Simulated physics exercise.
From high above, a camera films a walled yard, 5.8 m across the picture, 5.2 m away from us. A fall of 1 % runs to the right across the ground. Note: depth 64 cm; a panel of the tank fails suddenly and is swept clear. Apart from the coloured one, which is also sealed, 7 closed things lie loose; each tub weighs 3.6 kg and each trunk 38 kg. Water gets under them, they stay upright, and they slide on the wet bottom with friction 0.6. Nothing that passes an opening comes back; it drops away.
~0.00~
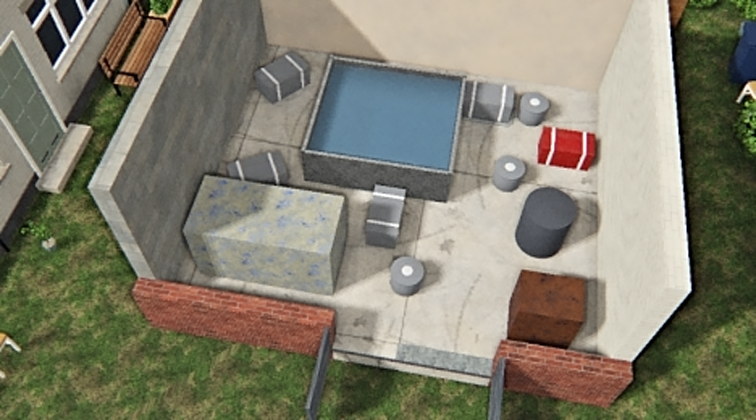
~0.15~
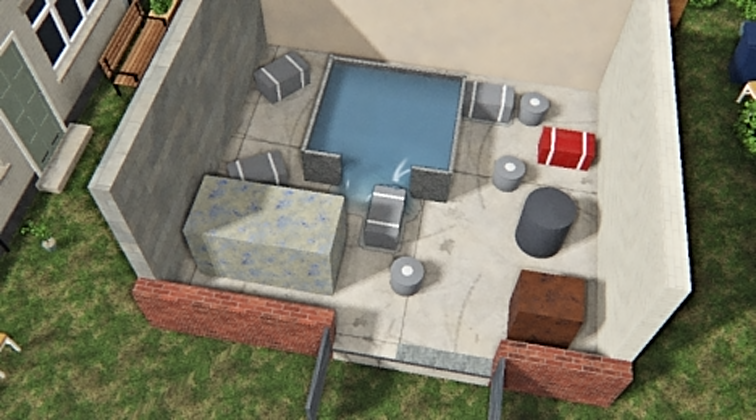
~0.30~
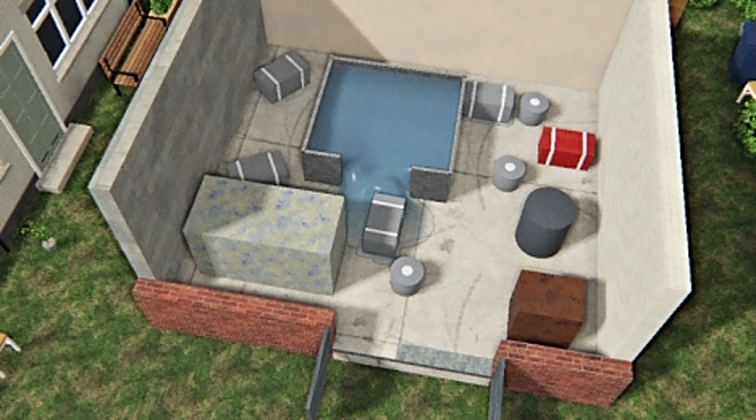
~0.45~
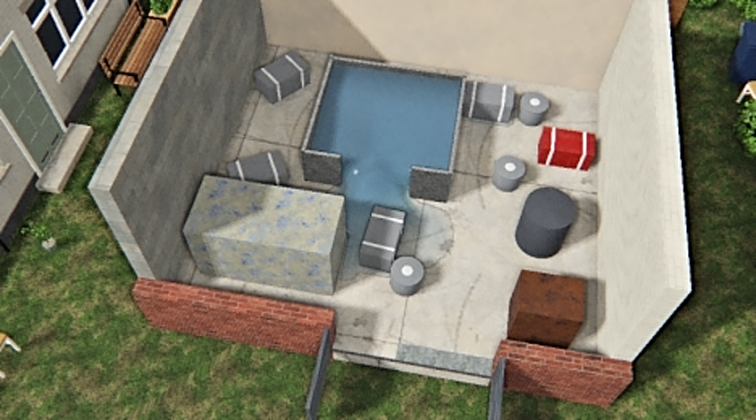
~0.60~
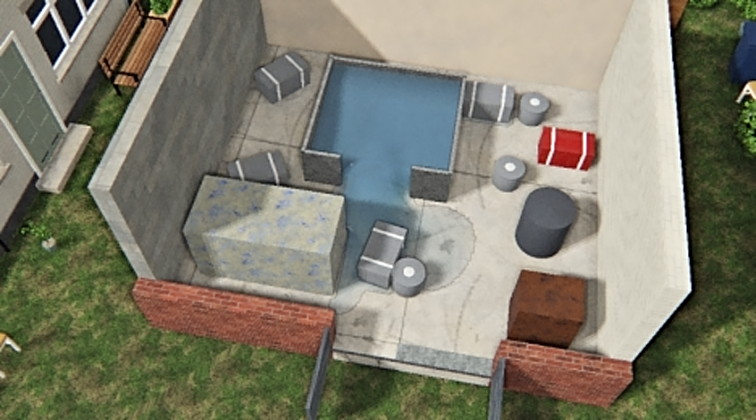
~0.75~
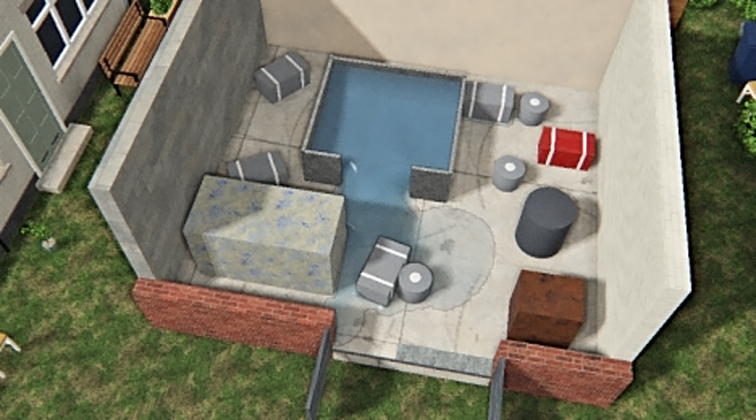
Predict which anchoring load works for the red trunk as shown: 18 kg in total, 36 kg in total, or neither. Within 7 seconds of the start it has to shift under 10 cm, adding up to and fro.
Pick: The lighter.
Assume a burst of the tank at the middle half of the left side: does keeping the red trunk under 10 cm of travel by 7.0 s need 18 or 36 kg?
Note: No mass sufficient.
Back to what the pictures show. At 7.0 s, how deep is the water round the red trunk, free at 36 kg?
Around 3 cm.
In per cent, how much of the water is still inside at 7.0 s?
58 % or so.
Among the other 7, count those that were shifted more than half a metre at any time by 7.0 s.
The total is 3.
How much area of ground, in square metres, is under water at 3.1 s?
About 17 m2.
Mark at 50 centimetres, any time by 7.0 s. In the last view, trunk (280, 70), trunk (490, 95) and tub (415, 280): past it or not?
Below, below, above.
After 1.4 s the red trunk would be 0 cm from its start with 18 kg and 0 cm from its start with 36 kg; 0 cm of water round it then.
After 3.1 s the red trunk would be 0 cm from its start with 18 kg and 0 cm from its start with 36 kg; 0 cm of water round it then.
After 4.9 s the red trunk would be 0 cm from its start with 18 kg and 0 cm from its start with 36 kg; 2 cm of water round it then.
After 7.0 s the red trunk would be 0 cm from its start with 18 kg and 0 cm from its start with 36 kg; 3 cm of water round it then.
